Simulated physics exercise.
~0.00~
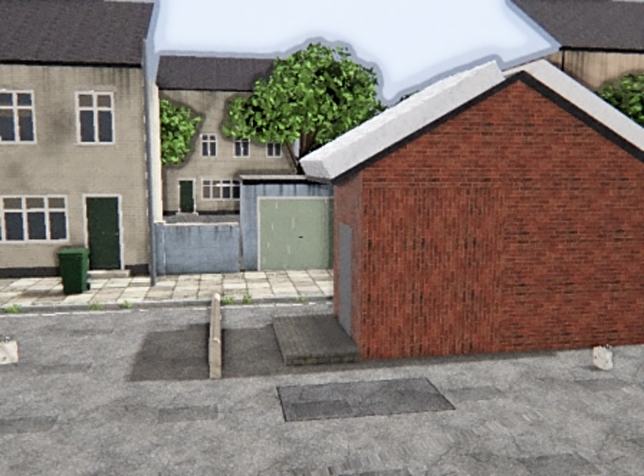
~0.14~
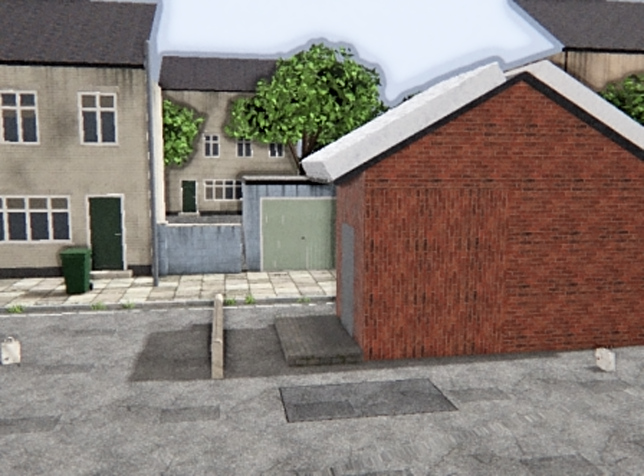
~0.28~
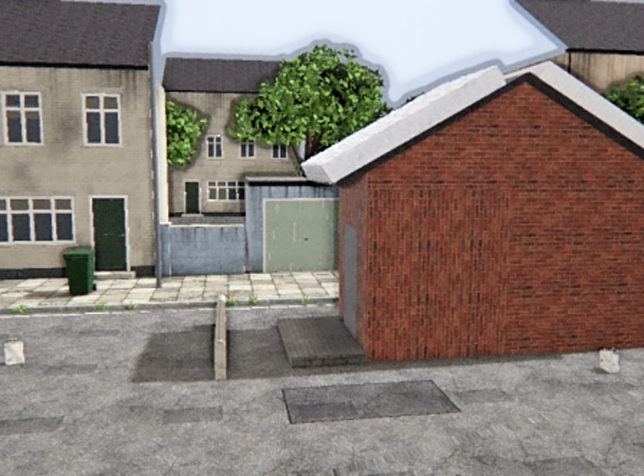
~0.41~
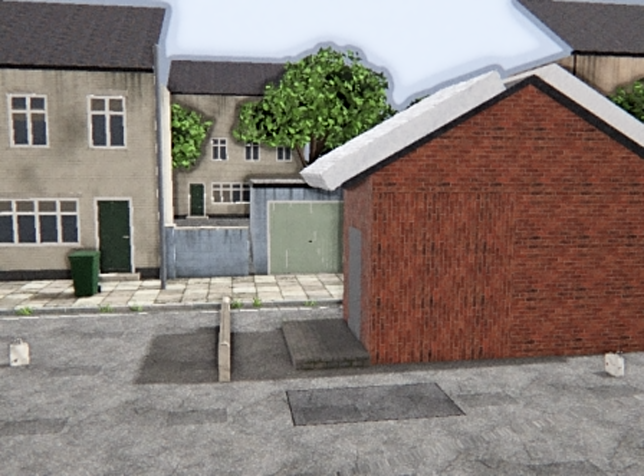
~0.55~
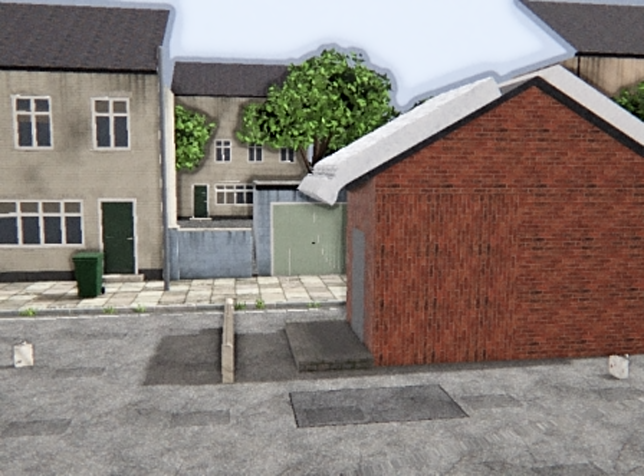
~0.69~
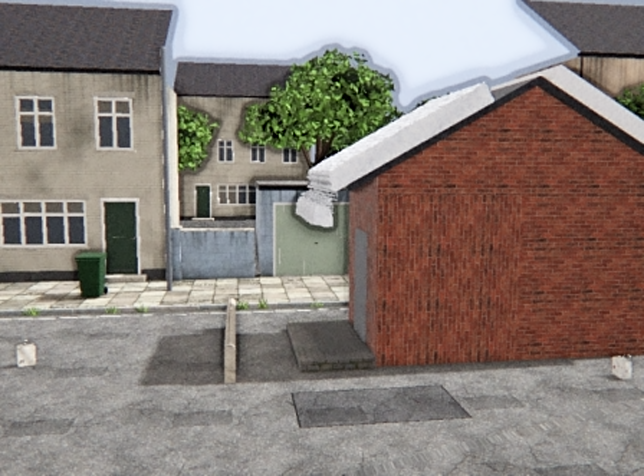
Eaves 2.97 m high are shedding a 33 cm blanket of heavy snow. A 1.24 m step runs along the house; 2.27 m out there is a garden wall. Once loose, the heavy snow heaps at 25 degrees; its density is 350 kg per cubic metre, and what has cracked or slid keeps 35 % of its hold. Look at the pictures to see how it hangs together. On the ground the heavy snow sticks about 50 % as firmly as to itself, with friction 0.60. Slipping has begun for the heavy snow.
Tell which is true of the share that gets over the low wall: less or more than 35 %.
It comes out less.
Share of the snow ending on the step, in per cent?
18 %, approx.
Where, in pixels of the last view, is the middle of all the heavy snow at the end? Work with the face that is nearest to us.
The spot is somewhere around (243, 360).
By 1.11 s, 76 % is still on the roof and 0 % is past the low wall.
By 1.61 s, 32 % is still on the roof and 0 % is past the low wall.
By 2.10 s, none is still on the roof and 11 % is past the low wall.
By 2.60 s, none is still on the roof and 24 % is past the low wall.
By 3.20 s, at the end, none is still on the roof and 24 % is past the low wall.
